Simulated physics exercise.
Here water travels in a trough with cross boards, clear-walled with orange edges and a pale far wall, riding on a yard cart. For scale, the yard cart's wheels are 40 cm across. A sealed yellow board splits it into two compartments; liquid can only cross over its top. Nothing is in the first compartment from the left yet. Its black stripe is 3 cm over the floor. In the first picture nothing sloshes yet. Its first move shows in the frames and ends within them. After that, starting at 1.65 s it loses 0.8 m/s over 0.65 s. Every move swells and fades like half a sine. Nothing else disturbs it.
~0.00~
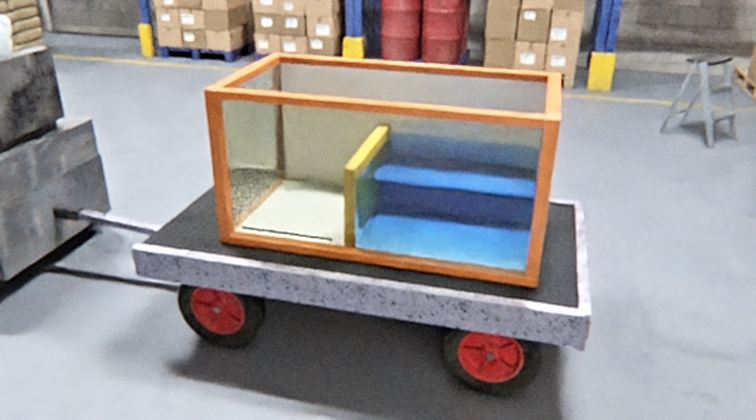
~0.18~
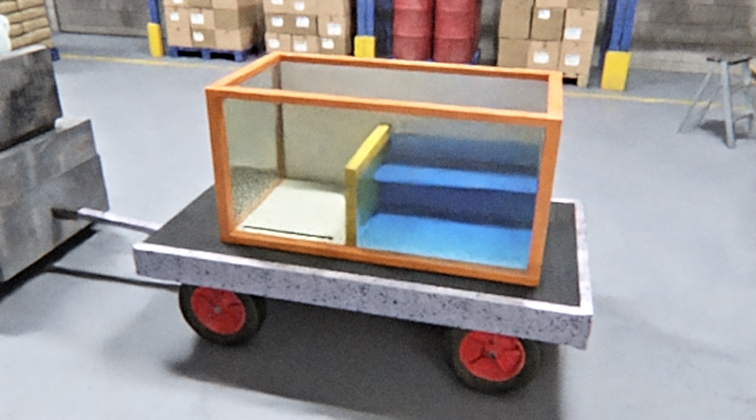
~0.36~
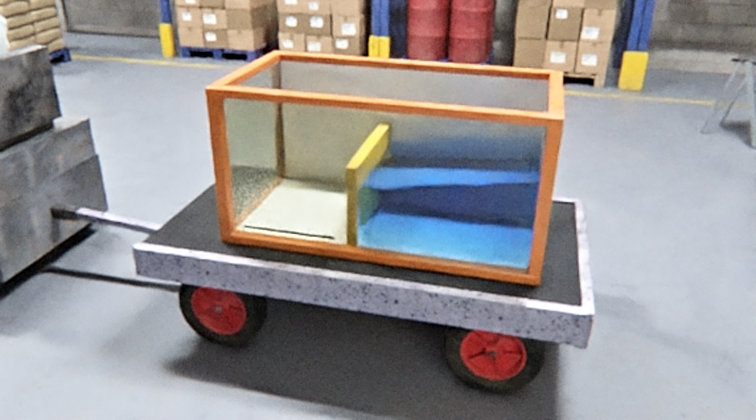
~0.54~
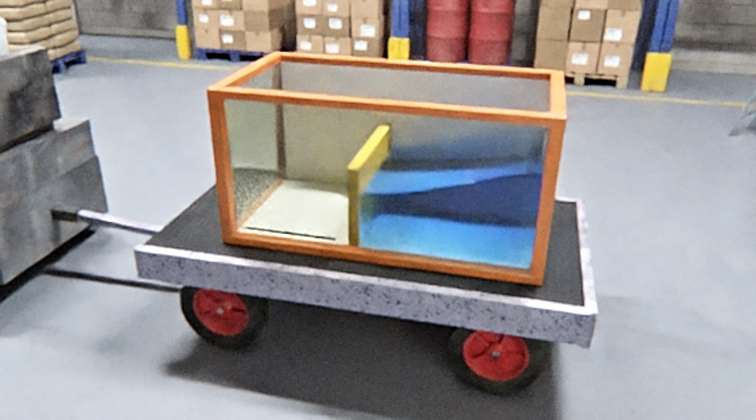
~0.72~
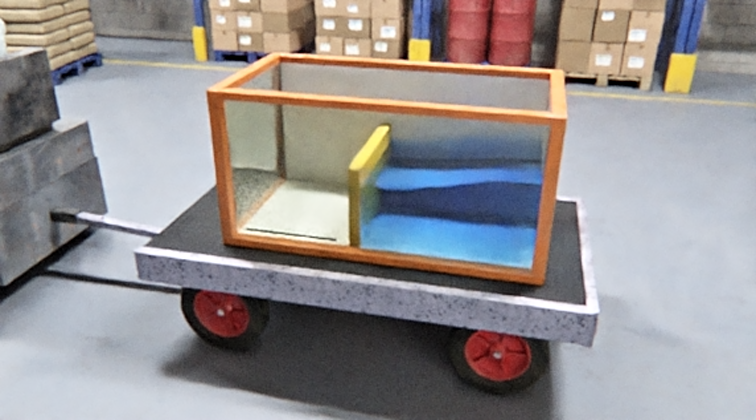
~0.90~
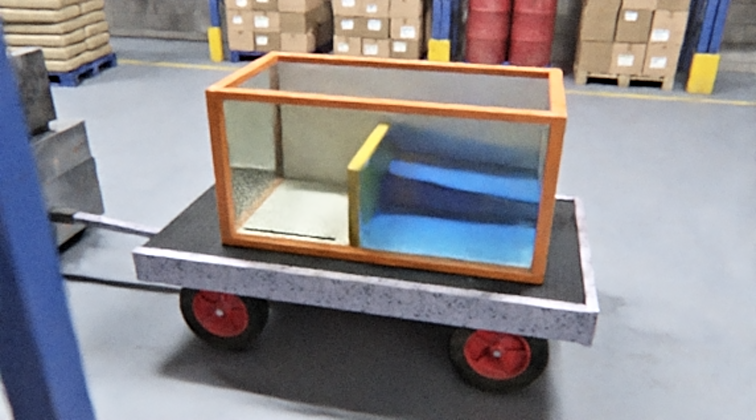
The footage shows a clear-walled trough with orange edges on a cart moving left through a warehouse, the background sliding right, while blue water rocks in the compartment right of a yellow board and the left compartment stays dry.
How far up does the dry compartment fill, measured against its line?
At rest it is above the mark.
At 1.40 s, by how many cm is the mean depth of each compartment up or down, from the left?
From the left: 0, 0.
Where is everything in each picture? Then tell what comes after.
The first picture shows compartments from the left stand at dry, (452, 180); board top at (349, 170); the front is on the left, levels are read along the near wall; a wheel hub at (490, 361).
The second picture shows compartments from the left stand at dry, (453, 179).
The third picture shows compartments from the left stand at dry, (454, 177).
The fourth picture shows compartments from the left stand at dry, (456, 178).
The fifth picture shows compartments from the left stand at dry, (457, 178).
The sixth picture shows compartments from the left stand at dry, (456, 179); a wheel hub at (497, 358).
By 1.40 s left to right it is 0, 32 cm deep.
By 2.10 s left to right it is 1, 31 cm deep.
By 2.80 s left to right it is 4, 29 cm deep.
By 5.28 s left to right it is 5, 29 cm deep.
